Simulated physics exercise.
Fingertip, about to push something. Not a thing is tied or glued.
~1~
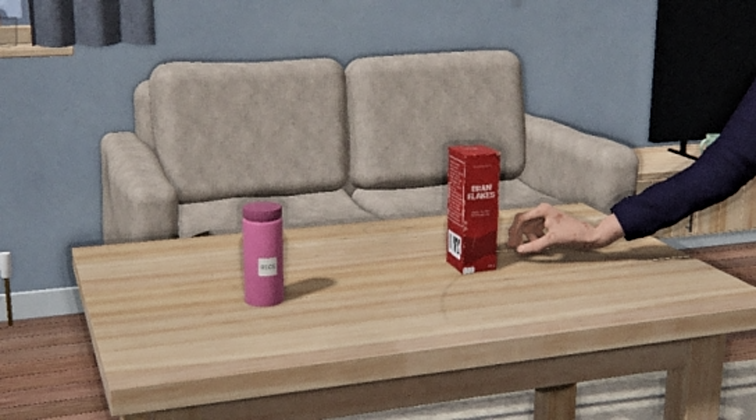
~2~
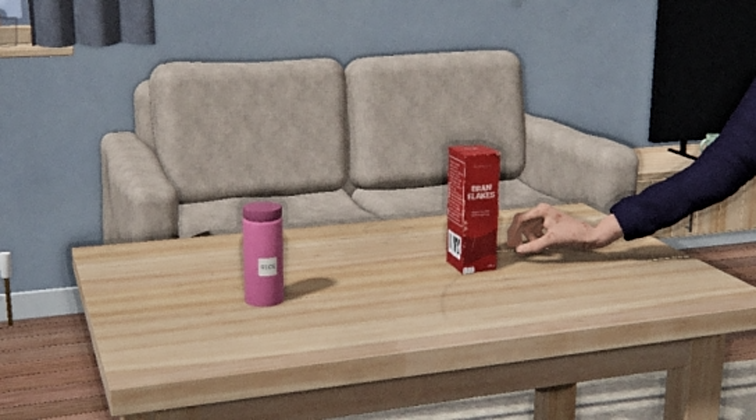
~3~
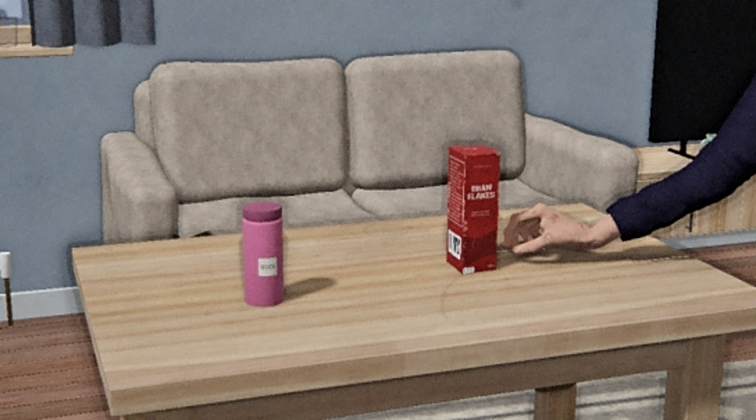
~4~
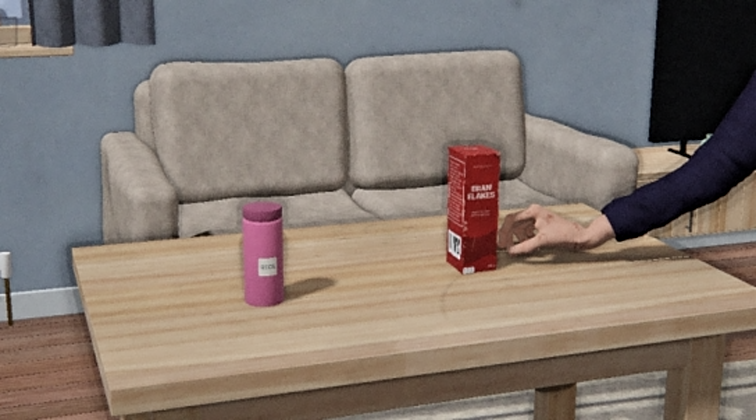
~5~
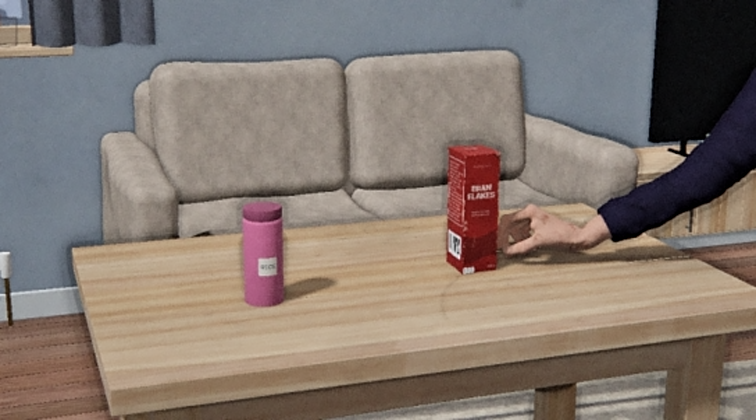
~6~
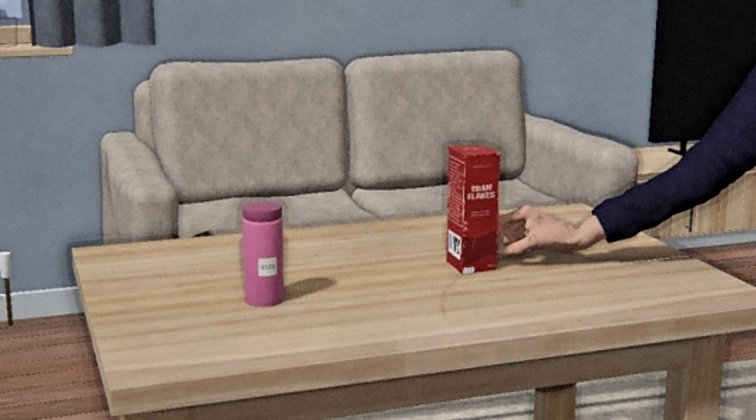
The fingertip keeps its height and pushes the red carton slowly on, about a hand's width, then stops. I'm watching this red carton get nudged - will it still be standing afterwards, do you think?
Yes, it will still be standing.
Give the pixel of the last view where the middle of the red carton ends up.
End point in the final view: About (405, 215).
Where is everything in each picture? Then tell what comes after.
The first picture shows red carton (473, 209).
The second picture shows red carton (473, 209).
The third picture shows red carton (473, 209).
The fourth picture shows red carton (473, 209).
The fifth picture shows red carton (473, 209).
The sixth picture shows red carton (473, 209).
Then, 0.40 s past the last view, red carton displaced a little near (455, 210).
Then, 0.80 s past the last view, red carton displaced about its own width near (433, 212).
Then, 1.10 s past the last view, red carton displaced about its own width near (416, 214).
Finally, moved from the start, red carton. Final places as the last picture's camera would see them, red carton near (405, 215).
